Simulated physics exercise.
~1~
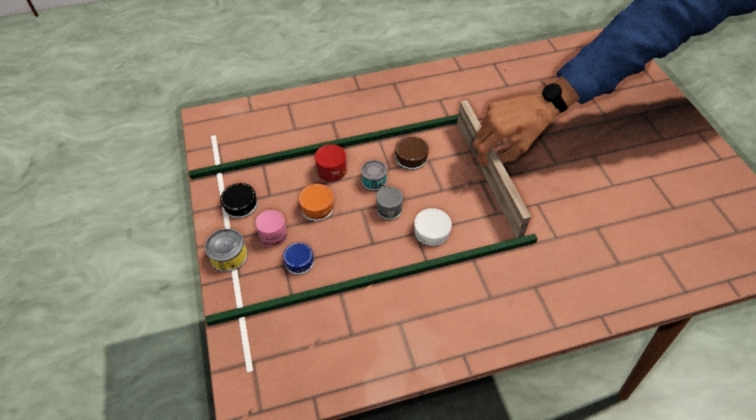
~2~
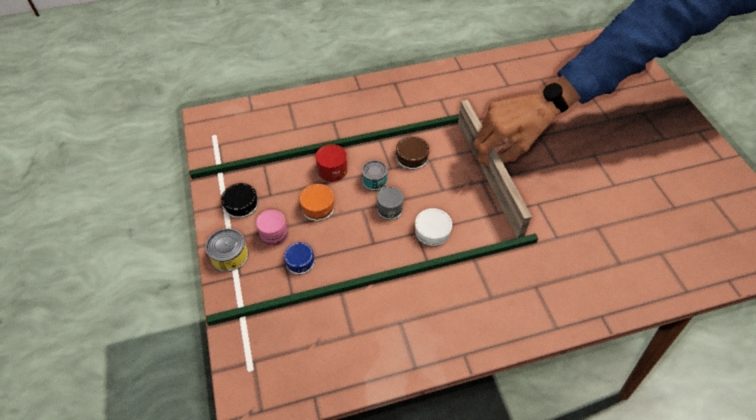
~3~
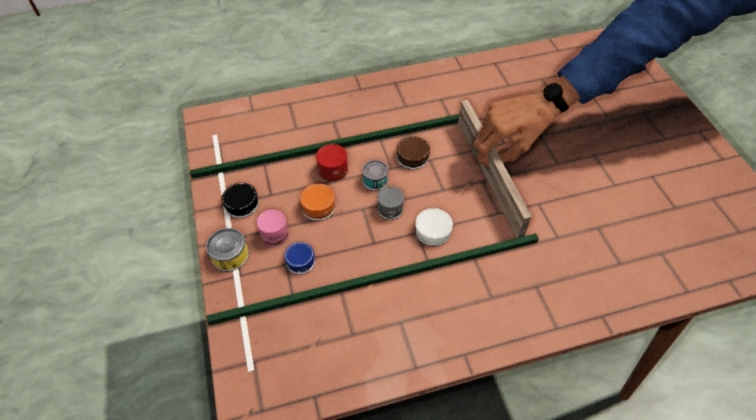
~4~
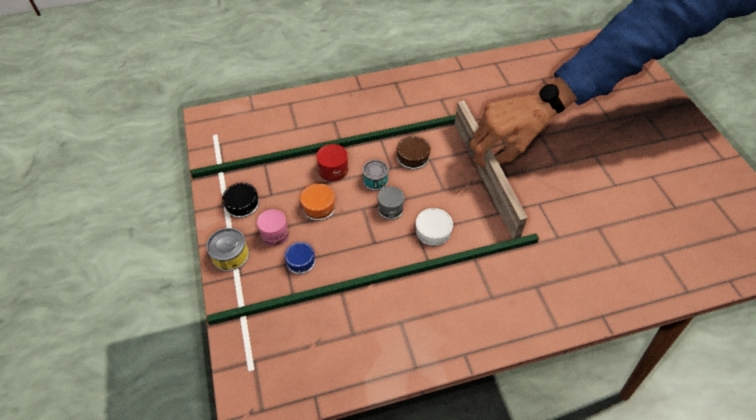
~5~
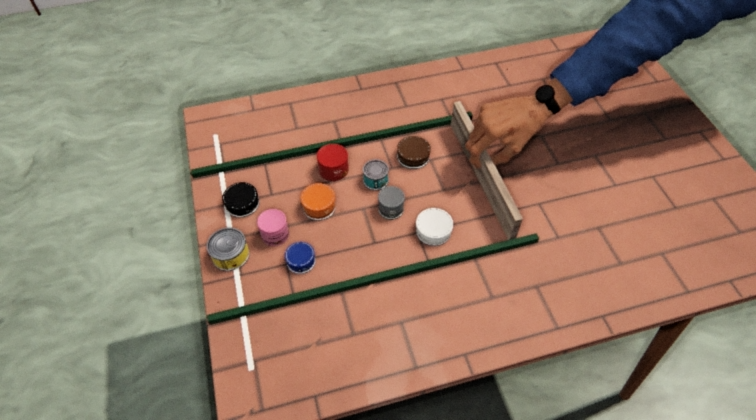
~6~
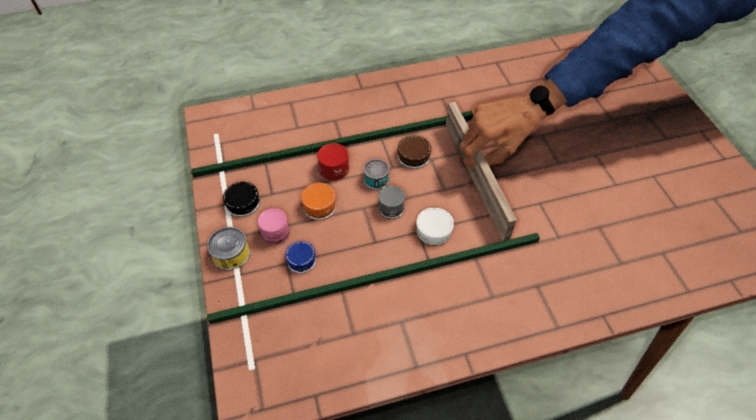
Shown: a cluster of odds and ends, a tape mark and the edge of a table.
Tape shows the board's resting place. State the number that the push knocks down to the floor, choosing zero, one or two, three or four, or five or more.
I predict more than four will slip off.
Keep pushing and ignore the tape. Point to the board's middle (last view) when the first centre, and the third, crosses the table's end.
For the first, roughly (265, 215); for the next, roughly (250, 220).
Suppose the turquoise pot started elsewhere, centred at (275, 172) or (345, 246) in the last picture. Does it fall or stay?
Results in order - down; down.
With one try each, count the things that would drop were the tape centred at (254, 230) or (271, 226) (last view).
Counts per try: 1 and 0.
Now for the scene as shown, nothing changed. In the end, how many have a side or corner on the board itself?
That makes 4.
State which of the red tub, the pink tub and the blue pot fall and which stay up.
Check the red tub: It falls away. The pink tub falls away. The blue pot falls away.
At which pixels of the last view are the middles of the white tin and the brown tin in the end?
For the white tin it's (219, 285), and for the brown tin it's (207, 193).
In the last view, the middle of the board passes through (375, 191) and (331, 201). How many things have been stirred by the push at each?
Moved so far: 5, then 8.
Soon after, none off yet; yellow pot at rest near (229, 249); black tin at rest near (242, 199); pink tub at rest near (274, 227).
After that, none off yet; yellow pot displaced a little near (209, 257); black tin displaced about its own width near (218, 205); pink tub displaced about its own width near (242, 249).
In the end, the number that fall off is five or more; gone, red tub, orange pot, blue pot, pink tub, black tin and yellow pot.
